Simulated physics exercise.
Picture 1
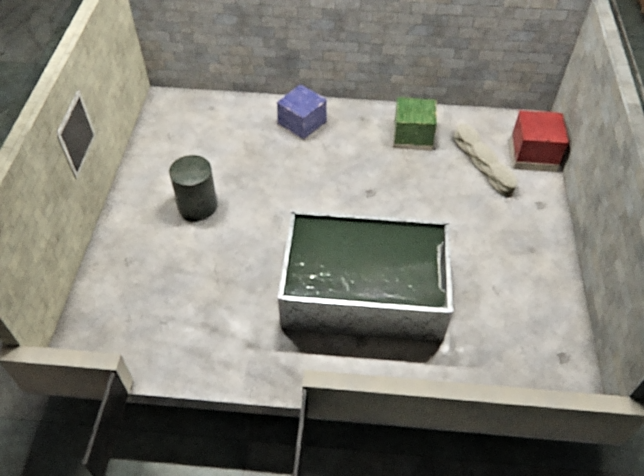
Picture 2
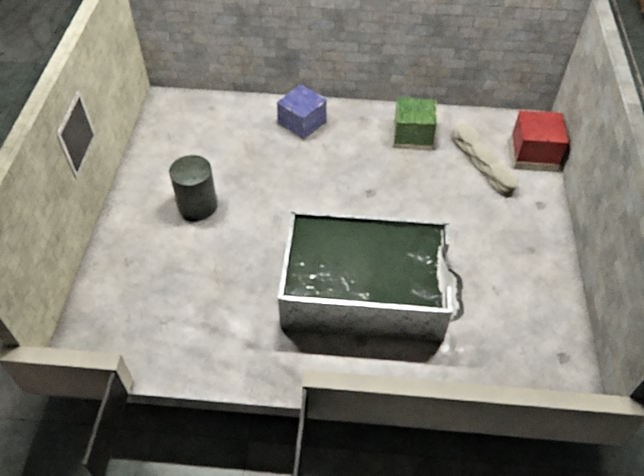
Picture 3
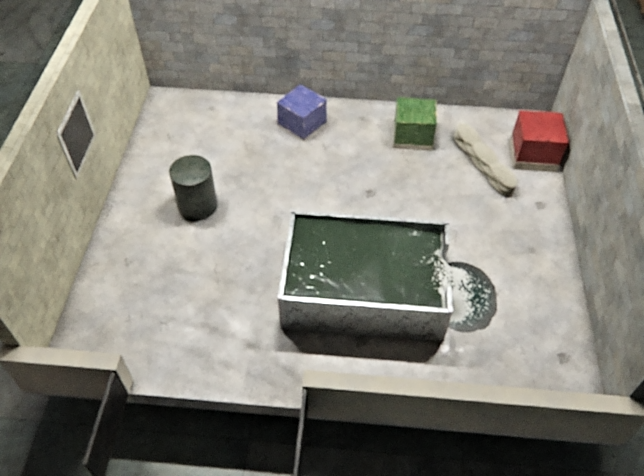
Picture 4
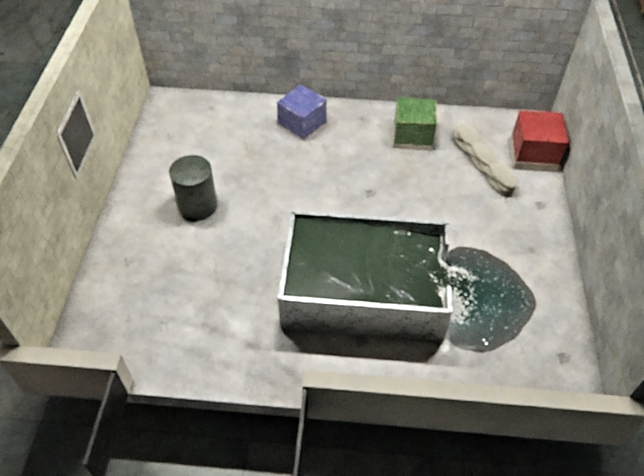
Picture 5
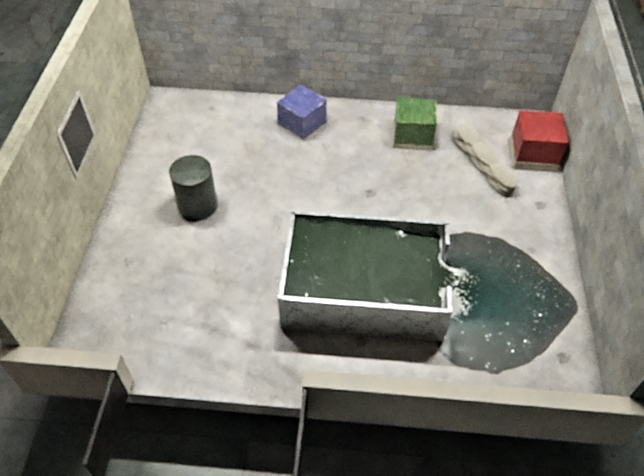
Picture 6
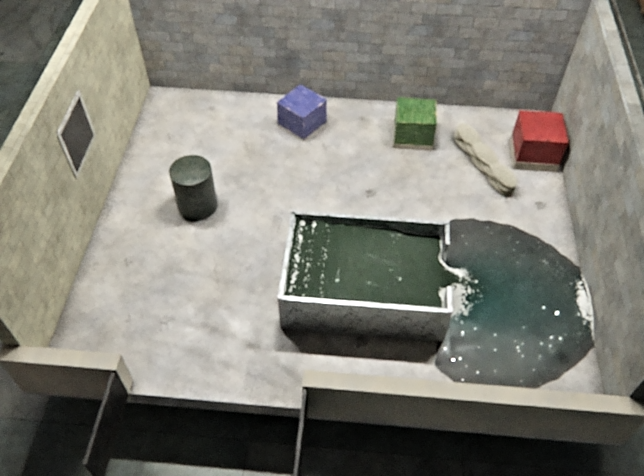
Dark green water pouring from the right side of a rectangular tank and spreading across the pale floor to the right-hand wall.
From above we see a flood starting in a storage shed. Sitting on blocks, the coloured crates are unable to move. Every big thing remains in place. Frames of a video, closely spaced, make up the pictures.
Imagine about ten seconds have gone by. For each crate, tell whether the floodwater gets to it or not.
As I see it, the blue crate is going to be reached by the water; the red crate is going to be reached by the water; the green crate is going to stay clear of the water.
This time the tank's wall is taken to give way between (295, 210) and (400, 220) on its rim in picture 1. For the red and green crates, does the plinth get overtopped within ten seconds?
Log: Red crate is doused; green crate is doused.
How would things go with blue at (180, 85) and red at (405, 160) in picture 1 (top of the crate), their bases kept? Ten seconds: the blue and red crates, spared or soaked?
Reading - blue crate: Flooded, red crate: Untouched.
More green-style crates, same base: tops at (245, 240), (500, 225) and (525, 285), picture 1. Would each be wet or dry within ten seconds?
Well, the first one is never reached, the second goes wet, and the third goes wet.
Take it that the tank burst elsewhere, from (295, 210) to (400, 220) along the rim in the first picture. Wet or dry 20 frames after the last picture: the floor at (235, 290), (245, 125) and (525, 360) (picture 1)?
In order: Spared, swamped, spared.
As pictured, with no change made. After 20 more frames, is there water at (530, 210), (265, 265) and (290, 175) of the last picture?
Going through them in order, I'd call them drenched, clear and clear.
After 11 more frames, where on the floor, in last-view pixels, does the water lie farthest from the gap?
Somewhere close to (550, 116).
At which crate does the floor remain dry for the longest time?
Pick: The one in blue.
A moment on, water covers 15 % of the floor; the blue crate not reached, the red crate not reached, the green crate not reached.
Next, water covers 20 % of the floor; the blue crate not reached, the red crate water round its plinth, the green crate not reached.
Then, water covers 30 % of the floor; the blue crate not reached, the red crate water round its plinth, the green crate not reached.
Later, water covers 65 % of the floor; the blue crate water round its plinth, the red crate water round its plinth, the green crate water round its plinth.
In the end, water covers 95 % of the floor; the blue crate was topped, the red crate was topped, the green crate stayed above the water.
